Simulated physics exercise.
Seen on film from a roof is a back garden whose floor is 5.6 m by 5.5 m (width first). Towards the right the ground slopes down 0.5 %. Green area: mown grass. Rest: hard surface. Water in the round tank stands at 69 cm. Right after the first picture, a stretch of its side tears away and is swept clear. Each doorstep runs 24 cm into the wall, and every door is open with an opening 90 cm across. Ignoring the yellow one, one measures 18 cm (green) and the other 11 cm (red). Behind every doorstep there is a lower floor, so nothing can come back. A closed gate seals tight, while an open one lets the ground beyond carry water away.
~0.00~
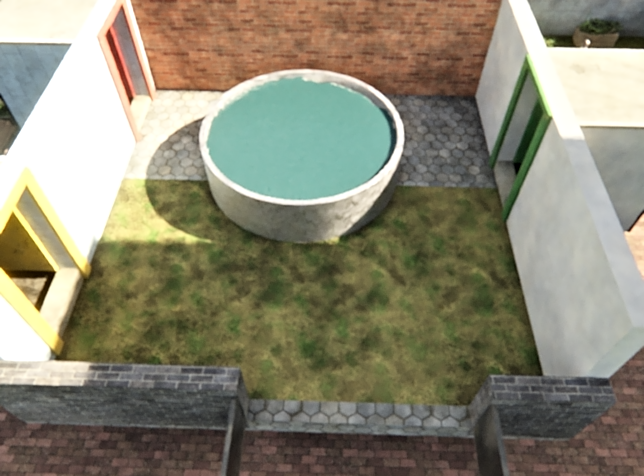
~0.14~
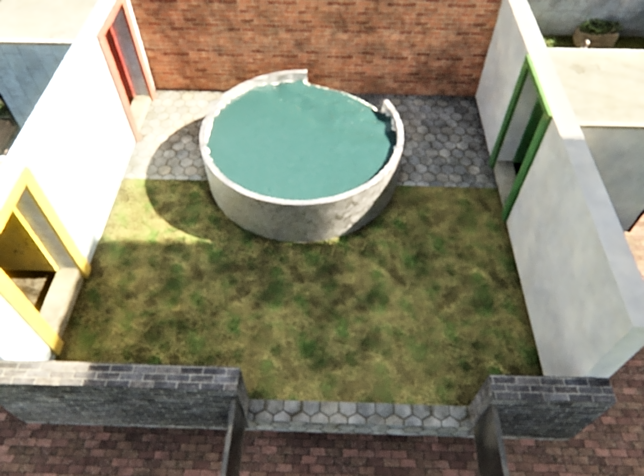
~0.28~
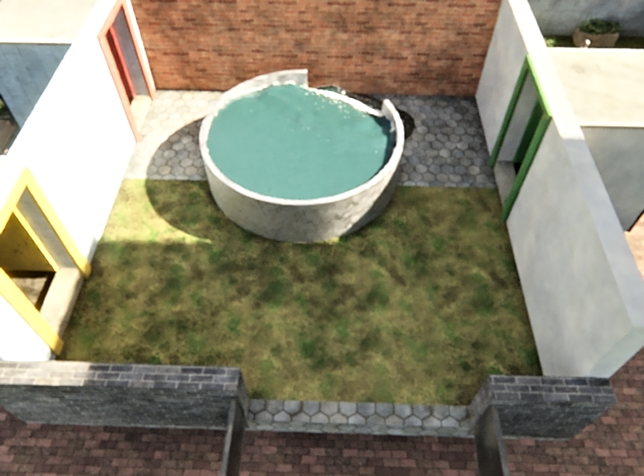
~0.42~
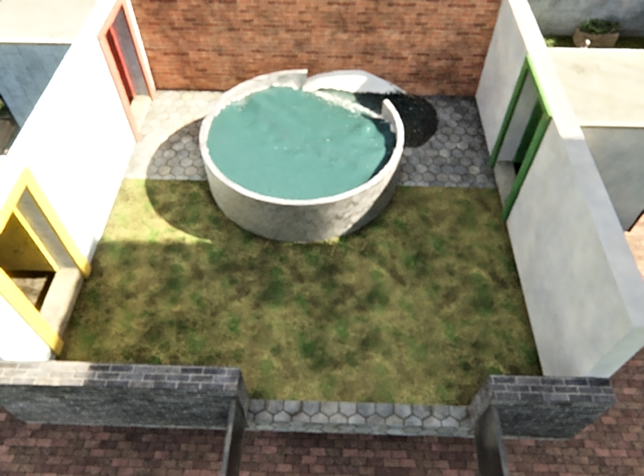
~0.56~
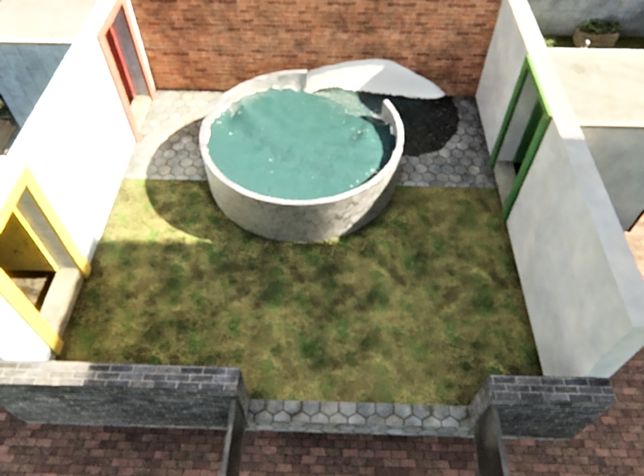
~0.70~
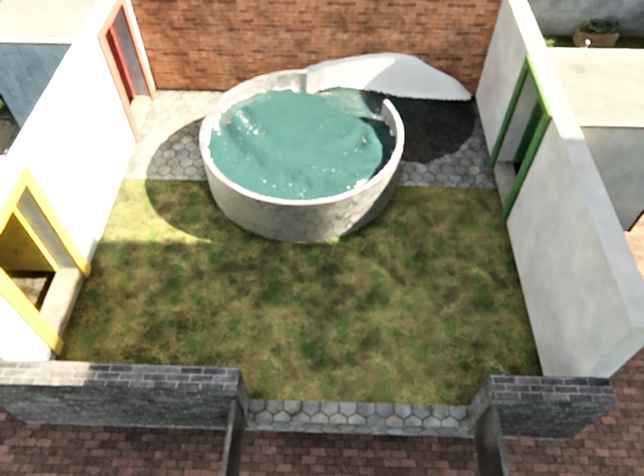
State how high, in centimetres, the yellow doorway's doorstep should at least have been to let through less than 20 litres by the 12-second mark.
At least some 8 cm.
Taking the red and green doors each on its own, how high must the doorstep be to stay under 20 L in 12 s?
About 19 cm at red and 13.5 cm at green.
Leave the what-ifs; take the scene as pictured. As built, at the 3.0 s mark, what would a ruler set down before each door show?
Green door: 19 cm; red door: 22 cm; yellow door: 0 cm.
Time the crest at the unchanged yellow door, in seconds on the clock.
I'd say near 8.5 seconds.
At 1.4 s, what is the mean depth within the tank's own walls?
The mean depth is about 49 cm.
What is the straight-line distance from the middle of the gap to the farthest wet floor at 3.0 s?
About 5.0 metres out.
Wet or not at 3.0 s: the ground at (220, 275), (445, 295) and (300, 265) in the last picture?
Untouched; soaked; untouched.
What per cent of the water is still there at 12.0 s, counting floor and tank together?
Roughly 72 %.
After 1.4 s water covers 20 % of the floor, deepest (64 cm) near (476, 99); it has not reached the yellow door.
After 3.0 s water covers 55 % of the floor, deepest (43 cm) near (467, 105); it has not reached the yellow door.
After 12.0 s water covers 100 % of the floor, deepest (12 cm) near (469, 112); 9 cm at the yellow door, 0 litres in over its 23 cm doorstep.
At the yellow door as built, the water arrived by 4.6 s and peaked near 12 cm at 8.4 s.
Run again over the same 12 s with other heights there, 38 litres in over 6.5 cm, 5 litres over 10 cm. The limit of 20 litres is kept from about 8 cm up.
